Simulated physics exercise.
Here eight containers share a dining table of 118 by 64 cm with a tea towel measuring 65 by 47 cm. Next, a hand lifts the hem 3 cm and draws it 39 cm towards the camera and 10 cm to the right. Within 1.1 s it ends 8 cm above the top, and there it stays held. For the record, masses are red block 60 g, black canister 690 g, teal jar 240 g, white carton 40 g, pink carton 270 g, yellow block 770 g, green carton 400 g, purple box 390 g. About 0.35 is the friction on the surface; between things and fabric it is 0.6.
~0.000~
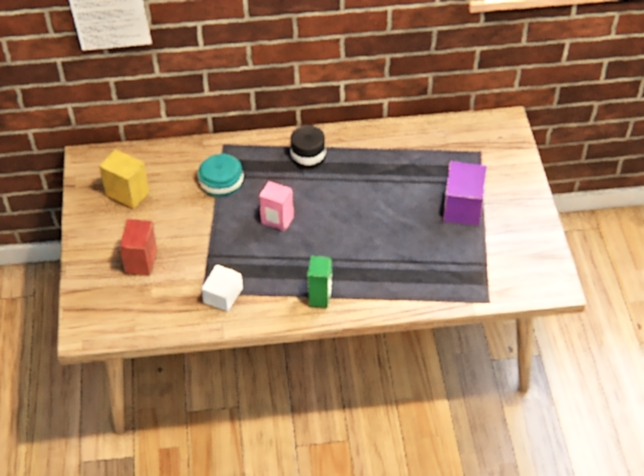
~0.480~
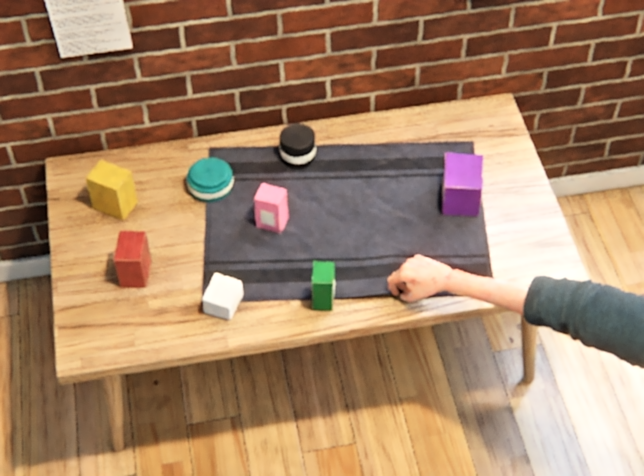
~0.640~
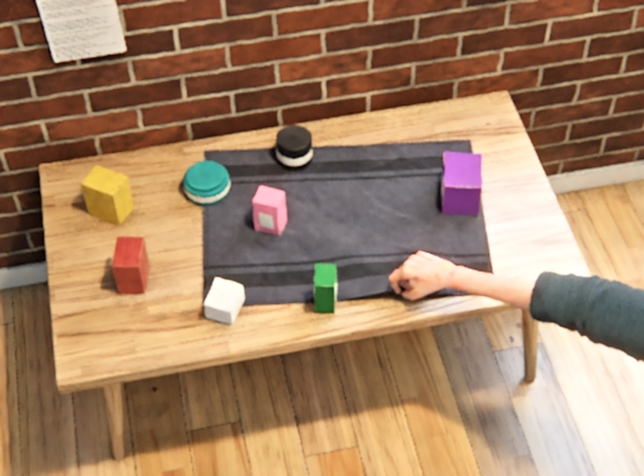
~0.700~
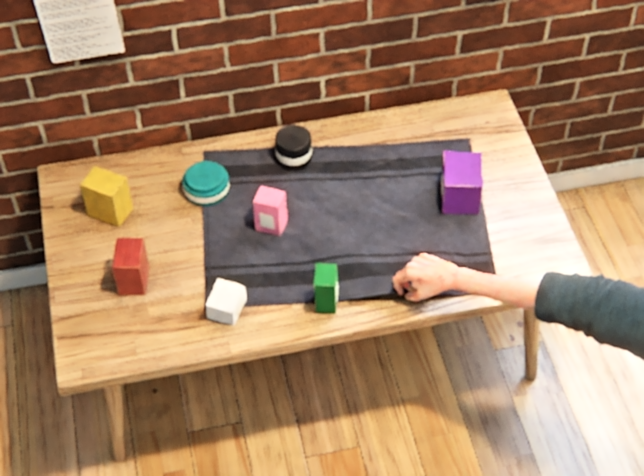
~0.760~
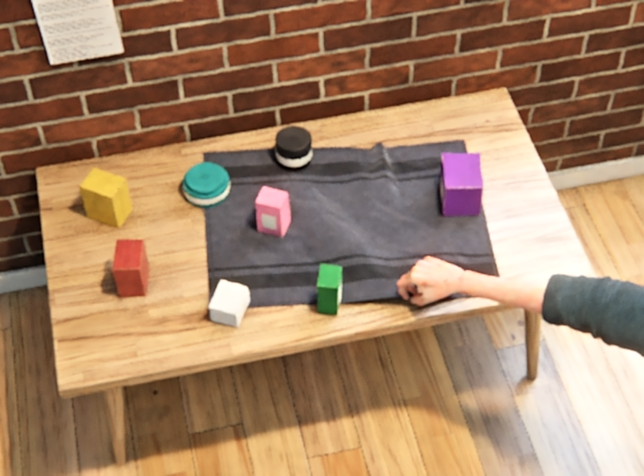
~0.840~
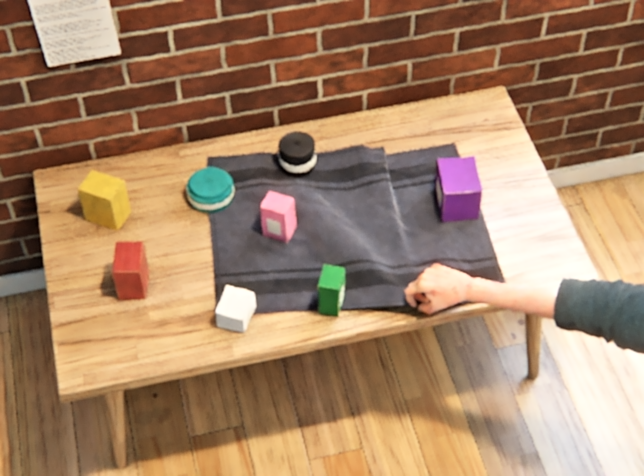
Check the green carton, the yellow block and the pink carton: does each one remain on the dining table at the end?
As I see it, green carton: Off; yellow block: On; pink carton: Off.
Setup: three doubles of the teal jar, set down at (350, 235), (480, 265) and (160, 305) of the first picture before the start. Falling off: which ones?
Log, listed order - lost / lost / kept.
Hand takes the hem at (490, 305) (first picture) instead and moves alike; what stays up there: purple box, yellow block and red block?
At the end, the purple box ends up off the top, the yellow block holds its spot, and the red block holds its spot.
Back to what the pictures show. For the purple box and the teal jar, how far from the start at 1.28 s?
About: Purple box 20 cm, teal jar 25 cm.
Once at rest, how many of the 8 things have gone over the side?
That gives 4.
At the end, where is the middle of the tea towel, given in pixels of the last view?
Around (465, 345).
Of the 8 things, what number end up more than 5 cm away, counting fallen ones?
The total comes out at 6.
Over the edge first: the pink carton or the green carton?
Green.
After 1.1 s, 90 % of the tea towel is still over the top; pink carton 13 cm off its start, green carton 8 cm off its start, black canister 15 cm off its start.
After 1.3 s, 65 % of the tea towel is still over the top; pink carton 27 cm off its start, green carton over the edge, black canister 29 cm off its start.
After 1.5 s, 45 % of the tea towel is still over the top; pink carton 38 cm off its start at (374, 316), green carton over the edge, black canister 40 cm off its start at (402, 244).
After 1.7 s, 35 % of the tea towel is still over the top; pink carton over the edge, green carton over the edge, black canister 48 cm off its start.
After 3.3 s, 35 % of the tea towel is still over the top; pink carton over the edge, green carton over the edge, yellow block 0 cm off its start at (101, 185), black canister 49 cm off its start at (427, 268).
